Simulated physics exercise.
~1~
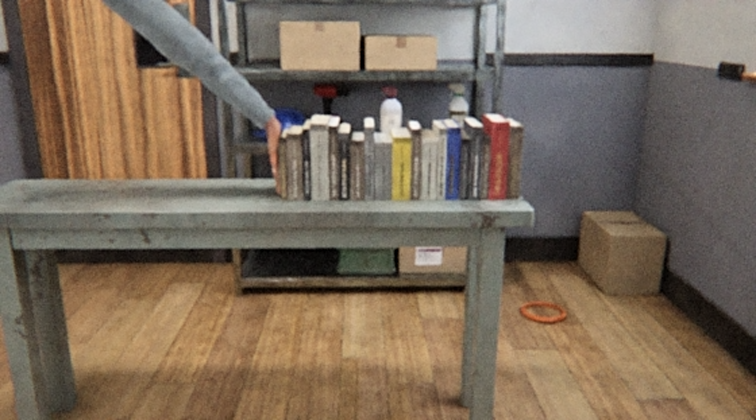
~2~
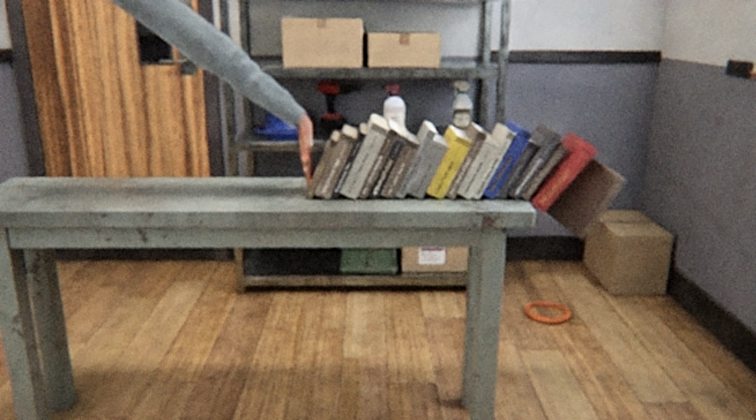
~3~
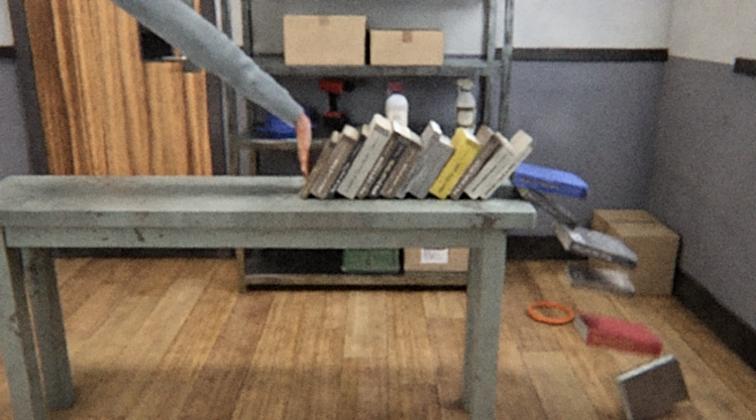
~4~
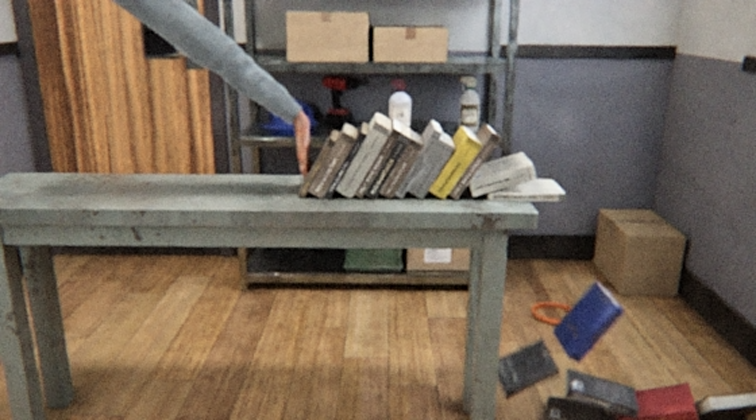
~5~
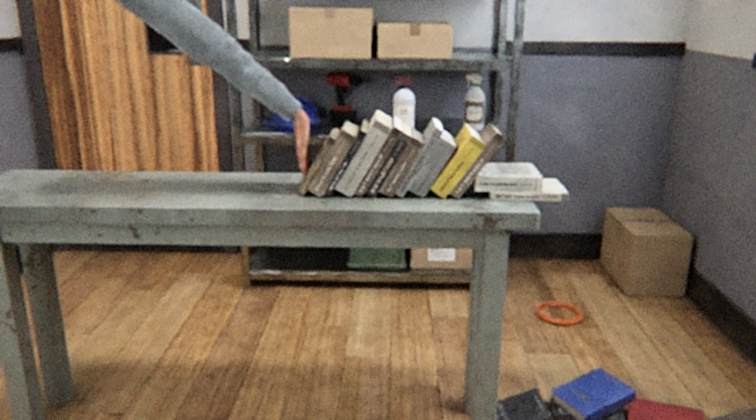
A hand on a blue-sleeved arm reaches in from the upper left and presses against the left end of a row of upright books on a worn grey-green bench, seen from the front in a room with a wooden floor and metal shelves behind. It shoves the row right, and the books tilt over together, the red one leaning out past the edge. The books at the right end, including the red and blue ones, tumble to the floor. Two pale books settle flat at the bench's edge, while the yellow one stays leaning among the rest beside the still hand.
